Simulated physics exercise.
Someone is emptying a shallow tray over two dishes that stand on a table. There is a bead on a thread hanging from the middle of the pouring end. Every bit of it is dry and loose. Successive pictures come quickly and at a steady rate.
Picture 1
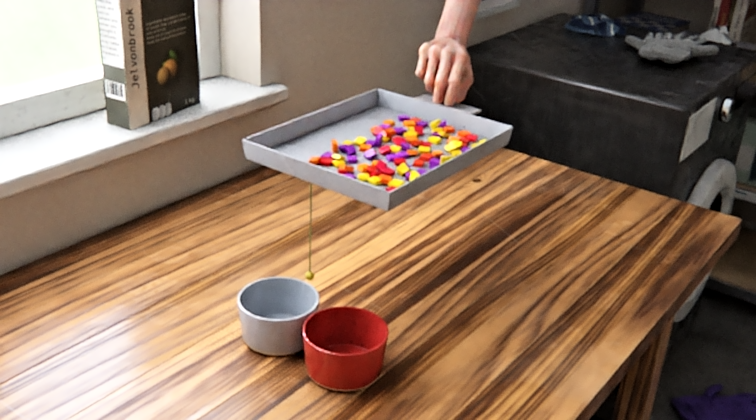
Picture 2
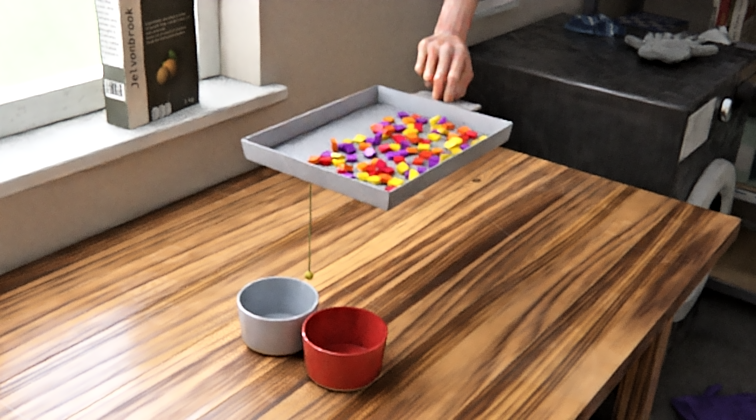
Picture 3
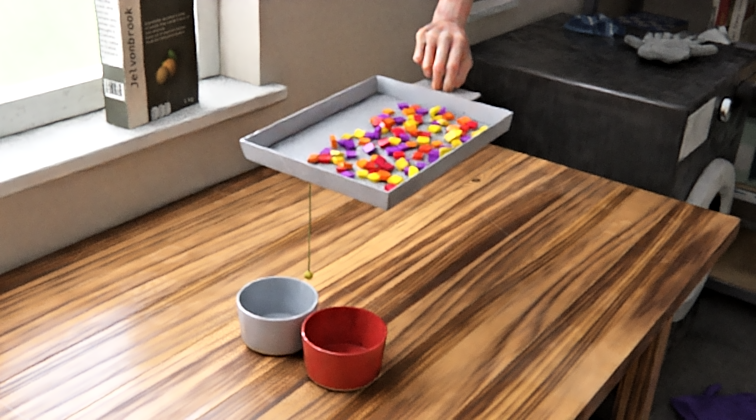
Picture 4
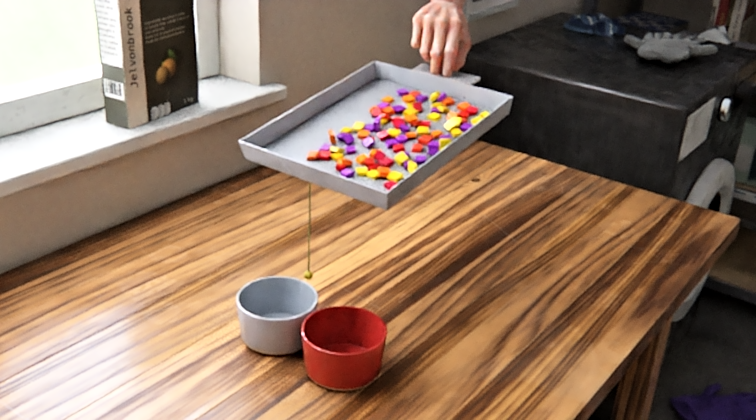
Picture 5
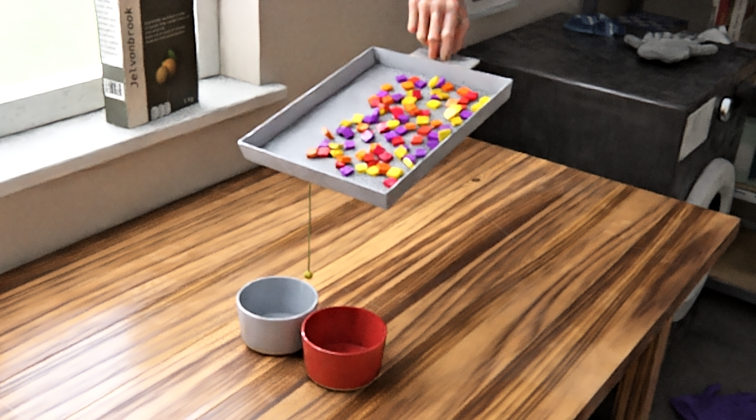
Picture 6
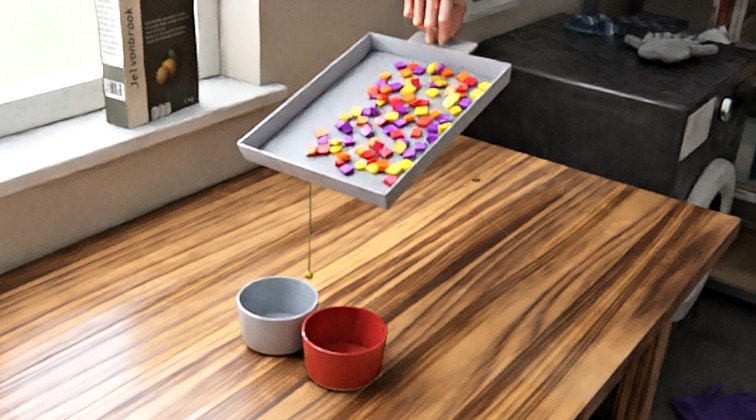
A hand at the upper right raises the far end of a shallow grey tray of loose red, orange, yellow and purple mosaic tiles, tilting it gradually toward the near side. Below, a grey dish sits left of a red one on a striped wooden table by a window, seen from above, beneath a bead on a thread. The tiles stay spread across the tray, and the camera remains still.
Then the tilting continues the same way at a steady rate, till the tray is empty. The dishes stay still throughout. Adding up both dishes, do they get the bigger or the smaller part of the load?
Catch exceeds half.
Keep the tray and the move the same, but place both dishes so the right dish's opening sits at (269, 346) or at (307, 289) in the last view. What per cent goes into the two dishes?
Close to 10 in a hundred, then close to 20 in a hundred.
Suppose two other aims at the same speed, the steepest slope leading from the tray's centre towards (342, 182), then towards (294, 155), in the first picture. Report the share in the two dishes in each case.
About 80 %, then 0 %.
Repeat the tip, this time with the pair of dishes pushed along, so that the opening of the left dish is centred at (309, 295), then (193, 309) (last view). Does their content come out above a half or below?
At the first place below a half, at the second less than half.
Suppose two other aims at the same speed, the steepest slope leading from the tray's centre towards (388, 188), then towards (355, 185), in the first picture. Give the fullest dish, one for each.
Outcome one: The right side; outcome two: The right side.
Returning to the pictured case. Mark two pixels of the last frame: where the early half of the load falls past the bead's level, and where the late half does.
About (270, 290) to begin with, then about (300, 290).
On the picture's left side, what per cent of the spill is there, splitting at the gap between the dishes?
Close to 100 %.
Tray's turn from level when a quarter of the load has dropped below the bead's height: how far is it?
The angle is roughly 115° at that point.
Soon after the last picture, tray tipped steeply; all on the tray.
A little later, tray tipped past a quarter turn; most on the tray; a stray few in the right dish; a small part in the left dish; a small part outside both; a small part in the air.
Later still, tray tipped past a quarter turn; about a quarter in the right dish; about a third in the left dish; about a third outside both.
At rest, tray tipped past a quarter turn; about a quarter in the right dish; about a third in the left dish; about a third outside both.
